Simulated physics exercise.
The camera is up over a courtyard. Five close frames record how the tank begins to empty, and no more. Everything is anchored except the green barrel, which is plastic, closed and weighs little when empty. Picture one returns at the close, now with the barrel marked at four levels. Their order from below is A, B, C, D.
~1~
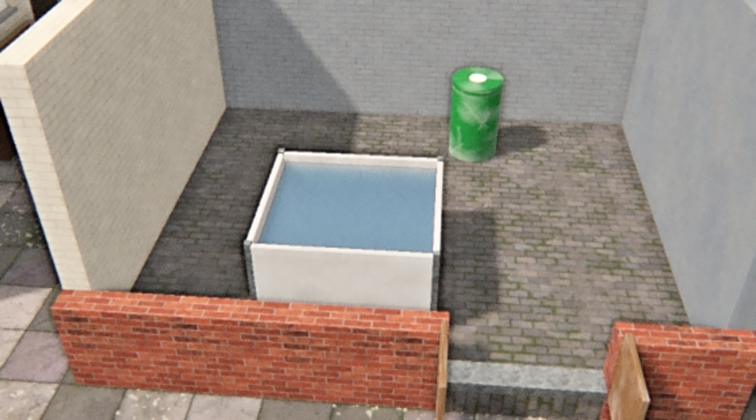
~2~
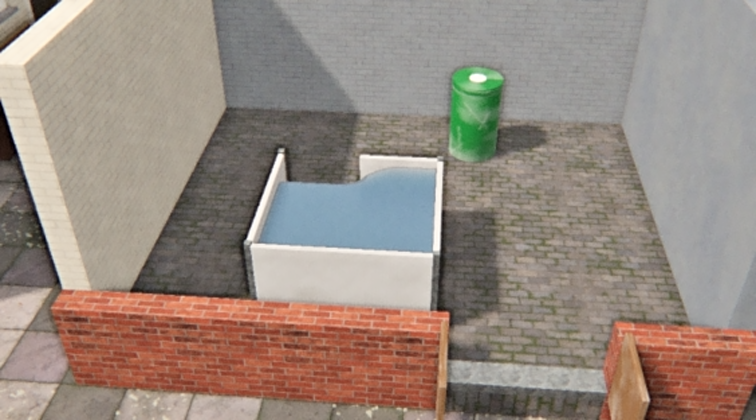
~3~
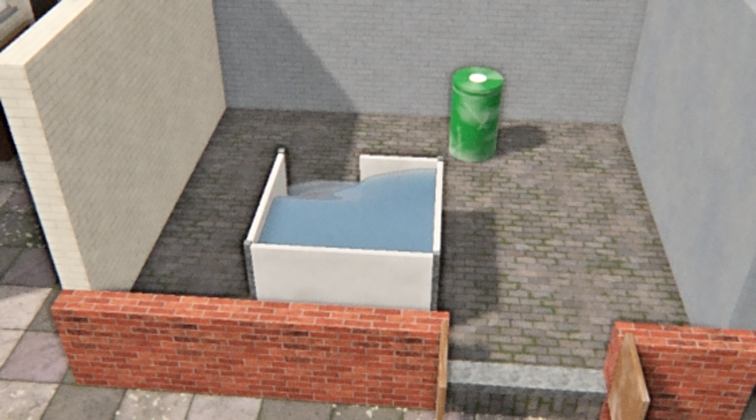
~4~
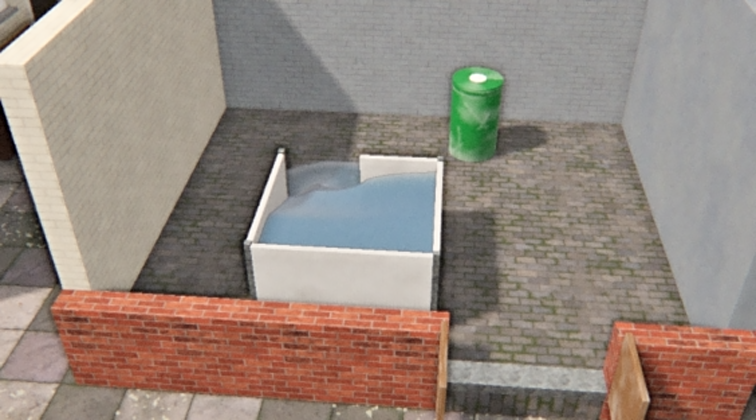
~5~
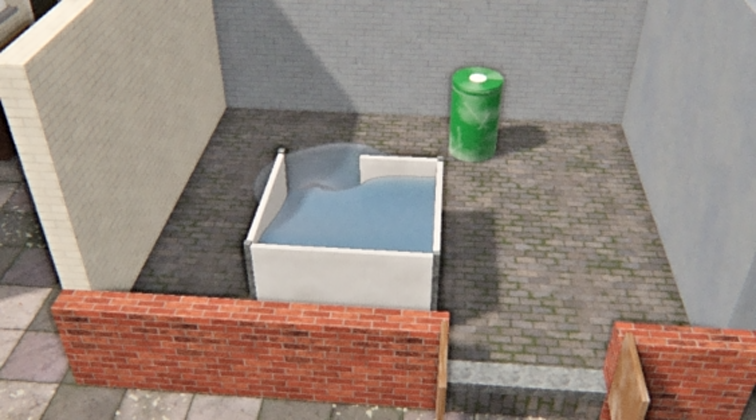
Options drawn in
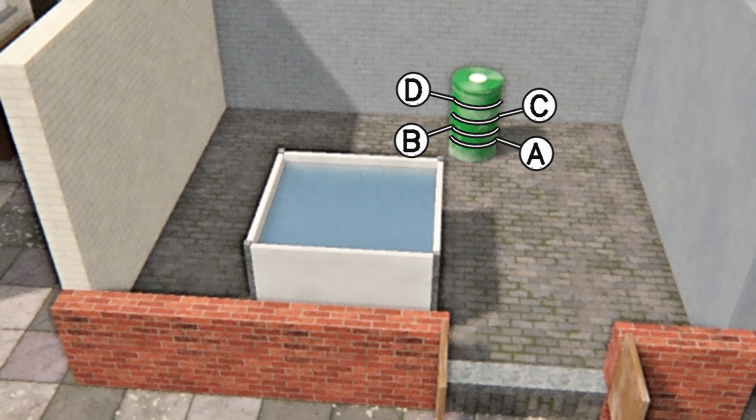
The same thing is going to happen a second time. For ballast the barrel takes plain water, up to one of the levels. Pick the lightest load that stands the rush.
Take A.
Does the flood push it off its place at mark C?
No, not at all.
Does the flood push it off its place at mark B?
No, not at all.
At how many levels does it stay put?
All four.
On the marked copy, A at (474, 146); B at (475, 135); C at (476, 122); D at (477, 108); from the bottom up A, B, C, D.
With A, it does not move.
With B, it does not move.
With C, it does not move.
With D, it does not move.
